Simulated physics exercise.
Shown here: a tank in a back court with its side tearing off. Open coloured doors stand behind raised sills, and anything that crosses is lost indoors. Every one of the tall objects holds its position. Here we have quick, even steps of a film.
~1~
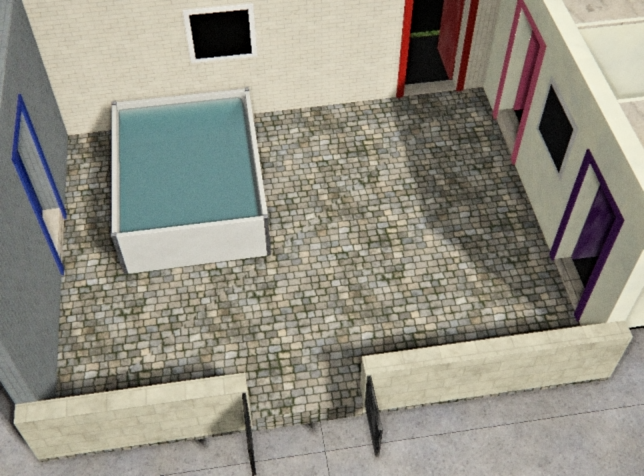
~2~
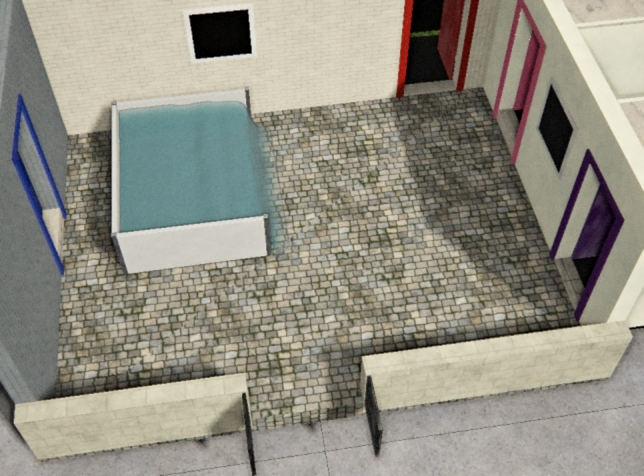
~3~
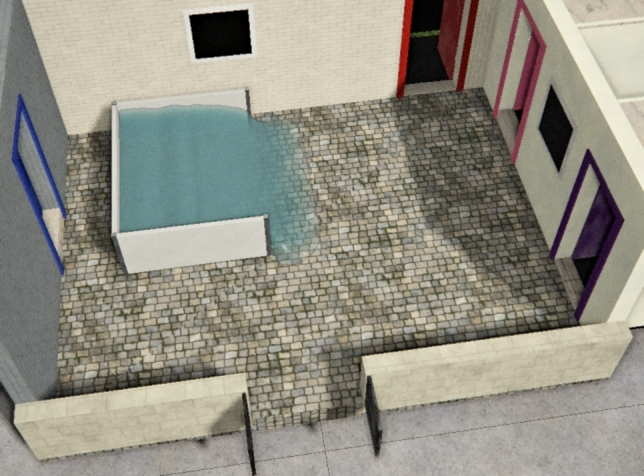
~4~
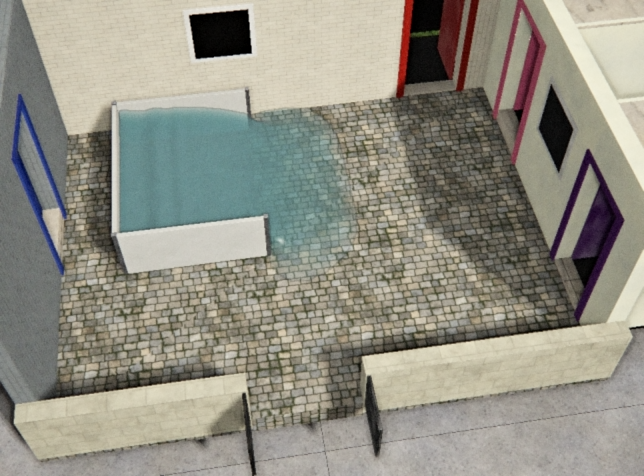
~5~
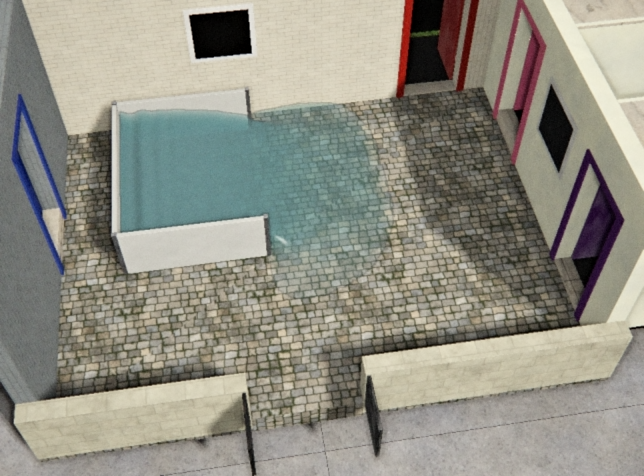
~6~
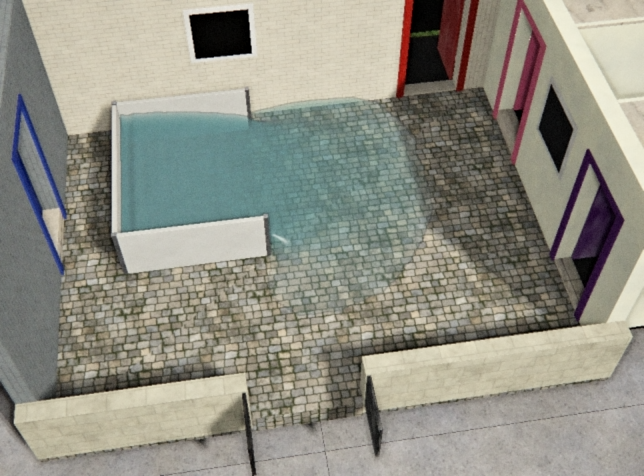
We see an open tank of blue-green water in a paved courtyard with coloured doorways; its right side gives way, and water pours out through the gap, spreading rightward across the stones in a widening, thinning sheet.
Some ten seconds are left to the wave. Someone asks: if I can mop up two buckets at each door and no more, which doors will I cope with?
The purple door: Too much for you; the pink door: Too much for you; the red door: Too much for you; the blue door: You will cope.
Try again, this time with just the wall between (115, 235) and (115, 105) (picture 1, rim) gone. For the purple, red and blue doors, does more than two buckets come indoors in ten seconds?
First purple door ends above the line, second red door ends above the line, third blue door ends above the line.
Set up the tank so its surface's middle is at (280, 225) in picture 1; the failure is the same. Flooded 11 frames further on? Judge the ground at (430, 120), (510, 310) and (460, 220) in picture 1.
Check in sequence: Soaked through, soaked through, soaked through.
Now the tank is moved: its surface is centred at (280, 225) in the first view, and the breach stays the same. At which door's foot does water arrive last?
It's the one in blue that is reached last.
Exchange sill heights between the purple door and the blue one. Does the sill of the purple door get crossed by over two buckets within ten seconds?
Result: Purple door remains below the limit.
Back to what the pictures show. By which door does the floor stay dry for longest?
The blue one.
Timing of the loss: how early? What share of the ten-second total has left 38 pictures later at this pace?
Around 80 % of the total, roughly.
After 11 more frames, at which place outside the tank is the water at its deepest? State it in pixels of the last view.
Roughly at (473, 115).
A moment on, water covers 50 % of the floor; the purple door not reached, the pink door under two buckets in, the red door wet at the sill, nothing in, the blue door not reached.
Next, water covers 60 % of the floor; the purple door under two buckets in, the pink door over two buckets in, the red door over two buckets in, the blue door not reached.
Then, water covers 60 % of the floor; the purple door far over two buckets in, the pink door far over two buckets in, the red door far over two buckets in, the blue door not reached.
Later, water covers 90 % of the floor; the purple door far over two buckets in, the pink door far over two buckets in, the red door far over two buckets in, the blue door not reached.
In the end, water covers 95 % of the floor; the purple door far over two buckets in, the pink door far over two buckets in, the red door far over two buckets in, the blue door wet at the sill, nothing in.
